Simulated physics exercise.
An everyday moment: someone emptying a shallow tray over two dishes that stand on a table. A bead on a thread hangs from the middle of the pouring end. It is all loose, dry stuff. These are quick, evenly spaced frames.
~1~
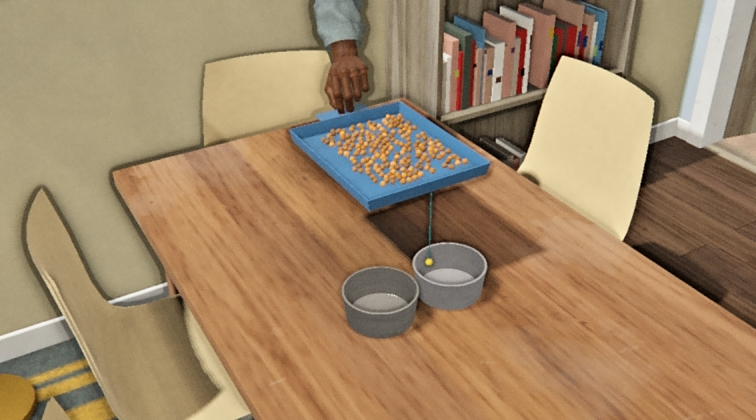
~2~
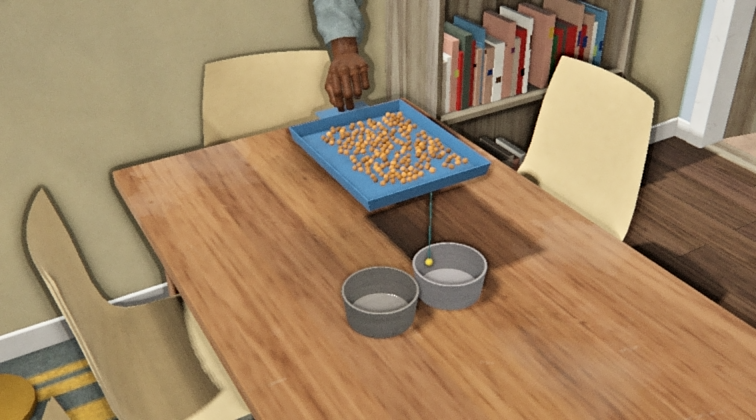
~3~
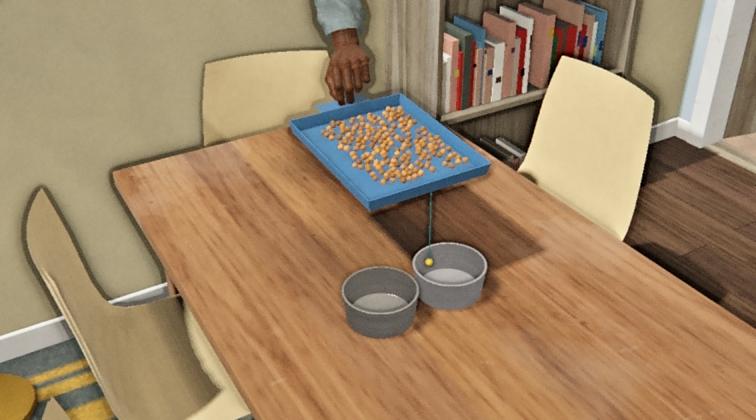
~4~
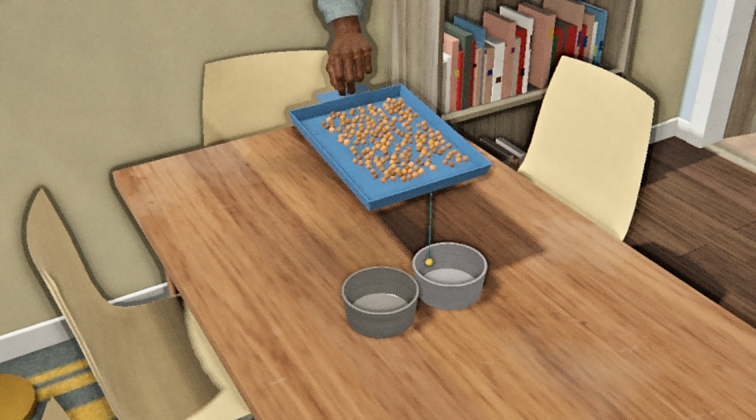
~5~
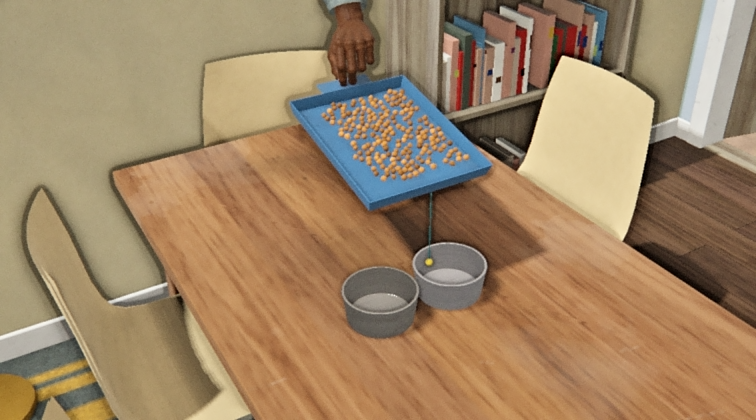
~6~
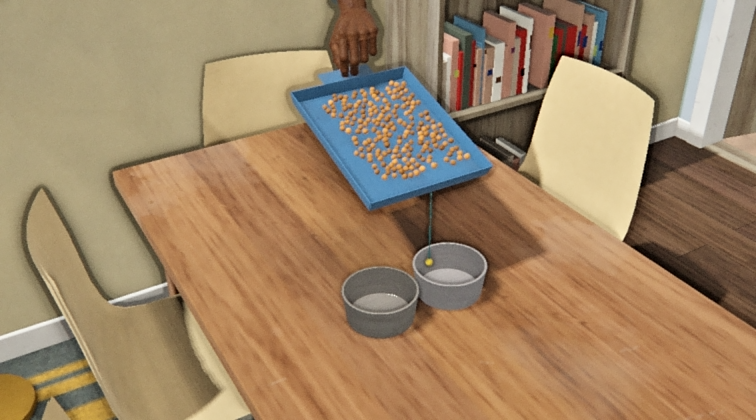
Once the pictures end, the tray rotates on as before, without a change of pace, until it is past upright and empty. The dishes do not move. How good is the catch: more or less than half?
Caught overall: Less than half.
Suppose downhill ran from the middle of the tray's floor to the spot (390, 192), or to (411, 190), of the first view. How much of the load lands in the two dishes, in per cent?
The first gives 80 %, the second 40 %.
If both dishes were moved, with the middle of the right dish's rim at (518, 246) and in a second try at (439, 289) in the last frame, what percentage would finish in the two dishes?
In turn 40 and 60 in a hundred.
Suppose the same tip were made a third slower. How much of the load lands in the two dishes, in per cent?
It comes to 30 per cent or so.
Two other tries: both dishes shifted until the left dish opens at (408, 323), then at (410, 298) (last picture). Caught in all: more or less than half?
First over half, then over half.
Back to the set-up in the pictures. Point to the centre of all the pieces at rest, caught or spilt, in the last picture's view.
Around (468, 323).
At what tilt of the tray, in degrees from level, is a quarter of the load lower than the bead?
Around 115° of tilt.
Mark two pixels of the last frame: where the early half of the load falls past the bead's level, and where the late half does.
Around (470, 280) and then (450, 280).
Soon after the last picture, tray tipped steeply; nearly all on the tray; a stray few in the air.
A little later, tray tipped right over; nearly all on the tray; a small part outside both; a stray few in the air.
Later still, tray tipped past a quarter turn; a small part in the left dish; a small part in the right dish; most outside both.
At rest, tray tipped past a quarter turn; a small part in the left dish; a small part in the right dish; most outside both.
